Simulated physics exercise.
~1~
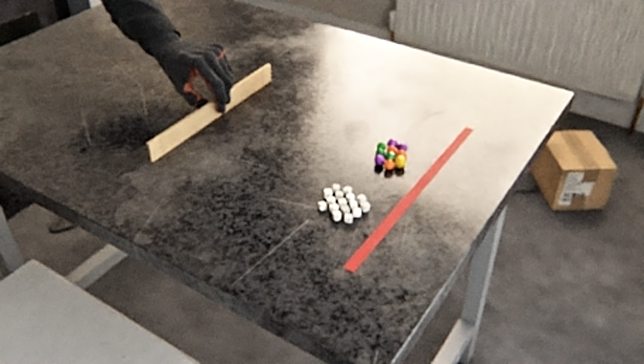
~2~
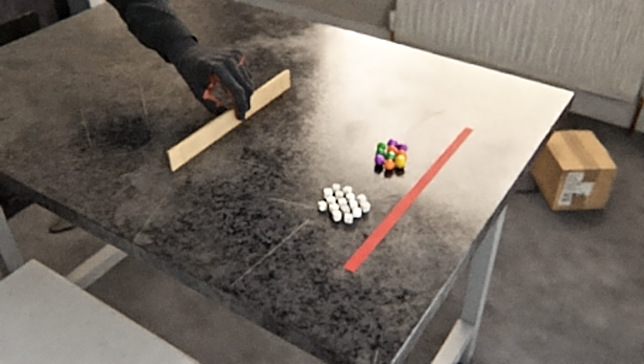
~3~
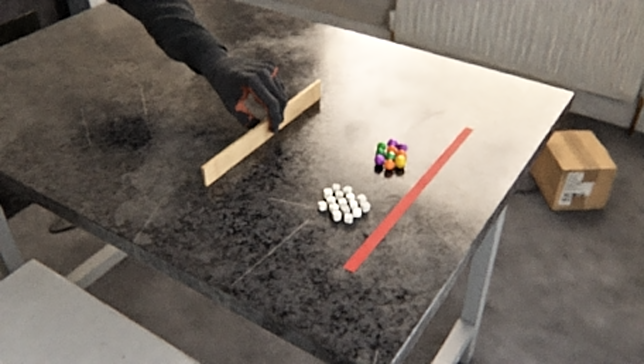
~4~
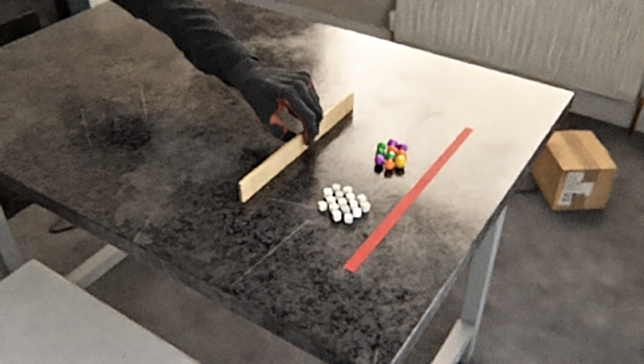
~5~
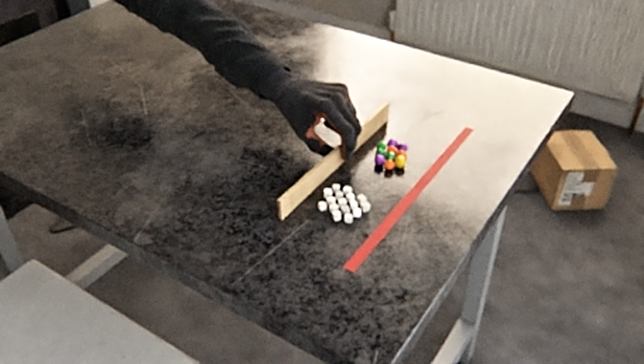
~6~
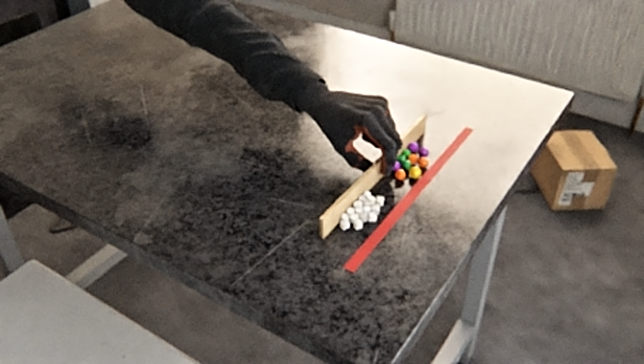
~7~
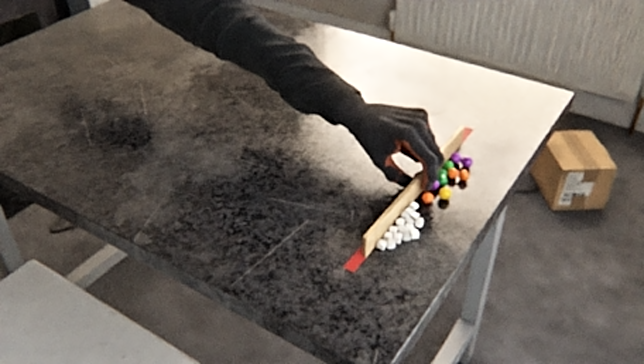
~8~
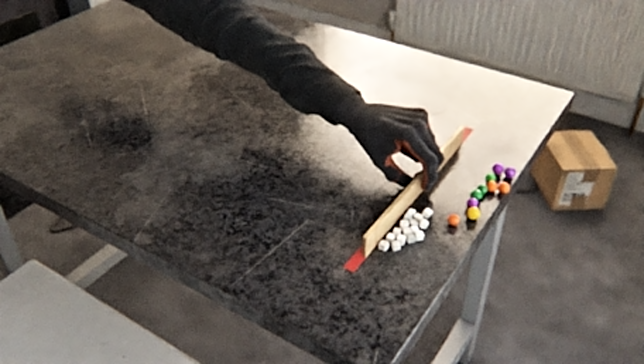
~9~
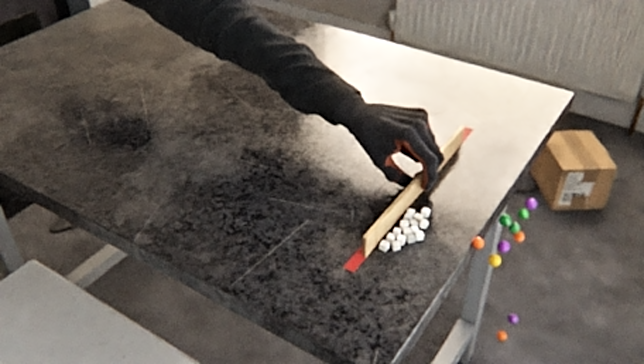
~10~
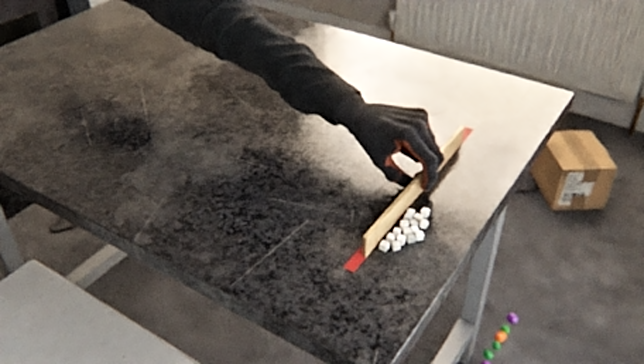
On a dark tabletop, a gloved hand pushing a wooden strip to red tape, white pieces staying while colourful balls roll off.
